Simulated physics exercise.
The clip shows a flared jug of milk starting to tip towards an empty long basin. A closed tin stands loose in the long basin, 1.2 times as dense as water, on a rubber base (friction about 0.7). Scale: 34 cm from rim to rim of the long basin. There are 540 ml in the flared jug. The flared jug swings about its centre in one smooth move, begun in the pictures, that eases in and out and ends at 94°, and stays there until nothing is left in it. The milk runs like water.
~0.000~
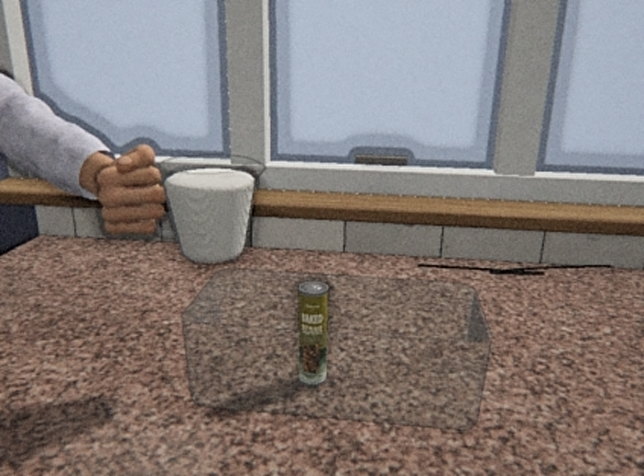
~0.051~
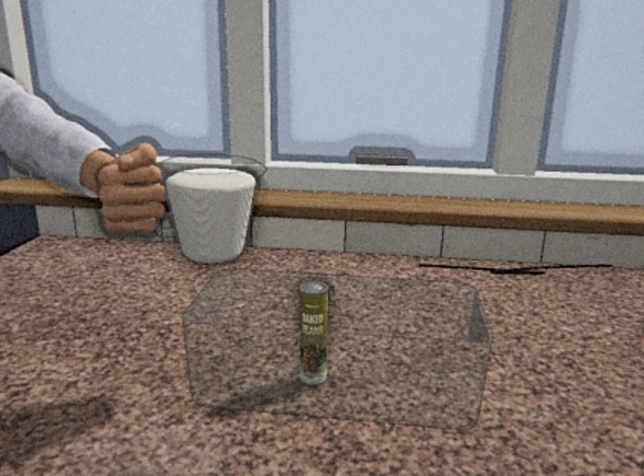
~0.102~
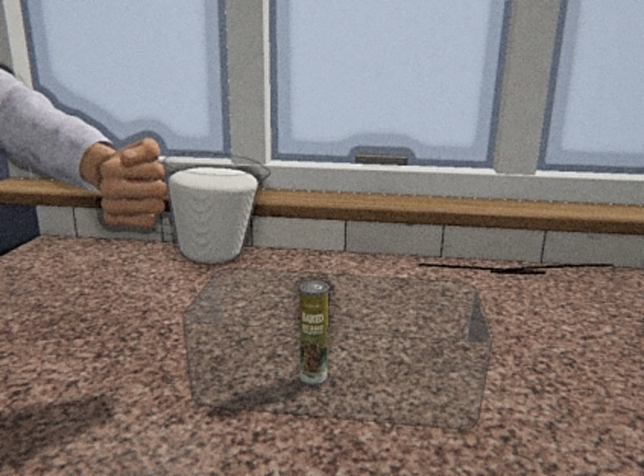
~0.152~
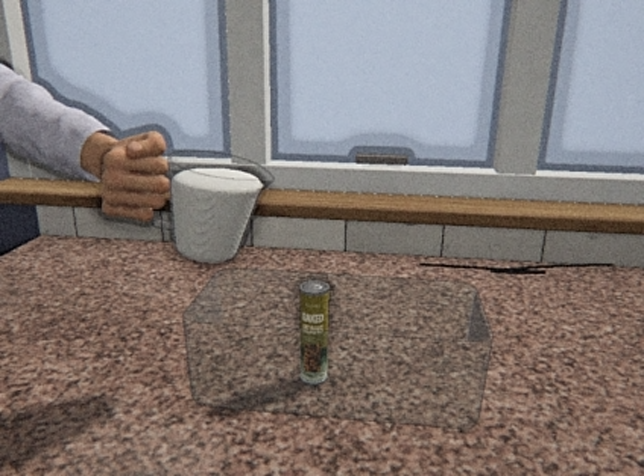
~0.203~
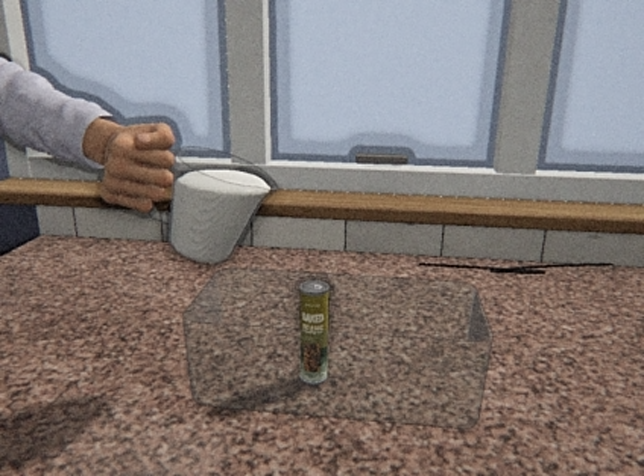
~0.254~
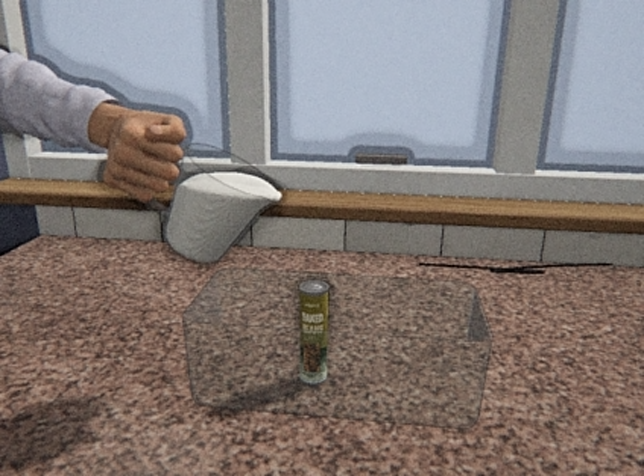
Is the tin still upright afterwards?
The tin goes over.
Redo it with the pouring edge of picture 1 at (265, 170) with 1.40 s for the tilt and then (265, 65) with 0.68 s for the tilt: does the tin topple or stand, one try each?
First it remains upright; then it stays up.
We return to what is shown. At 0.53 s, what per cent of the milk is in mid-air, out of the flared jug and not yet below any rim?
Some 24 per cent.
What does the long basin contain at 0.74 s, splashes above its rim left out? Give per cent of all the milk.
About 72 per cent.
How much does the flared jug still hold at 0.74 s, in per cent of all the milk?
About 16 per cent.
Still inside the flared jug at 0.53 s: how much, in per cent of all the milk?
About 56 per cent.
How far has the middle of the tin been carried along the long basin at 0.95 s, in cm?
Some 3 cm.
Then, 0.53 s in, the tilt is 83° and 57 per cent is still to pour; the tin stands where it began.
Then, 0.74 s in, the tilt is 94° and 16 per cent is still to pour; the tin stands where it began.
Then, 0.95 s in, the tilt is 94° and 3 per cent is still to pour; the tin leans 24°.
Then, 1.18 s in, the tilt is 94° and 0 per cent is still to pour; the tin lies on its side.
Finally, the tin lies on its side.
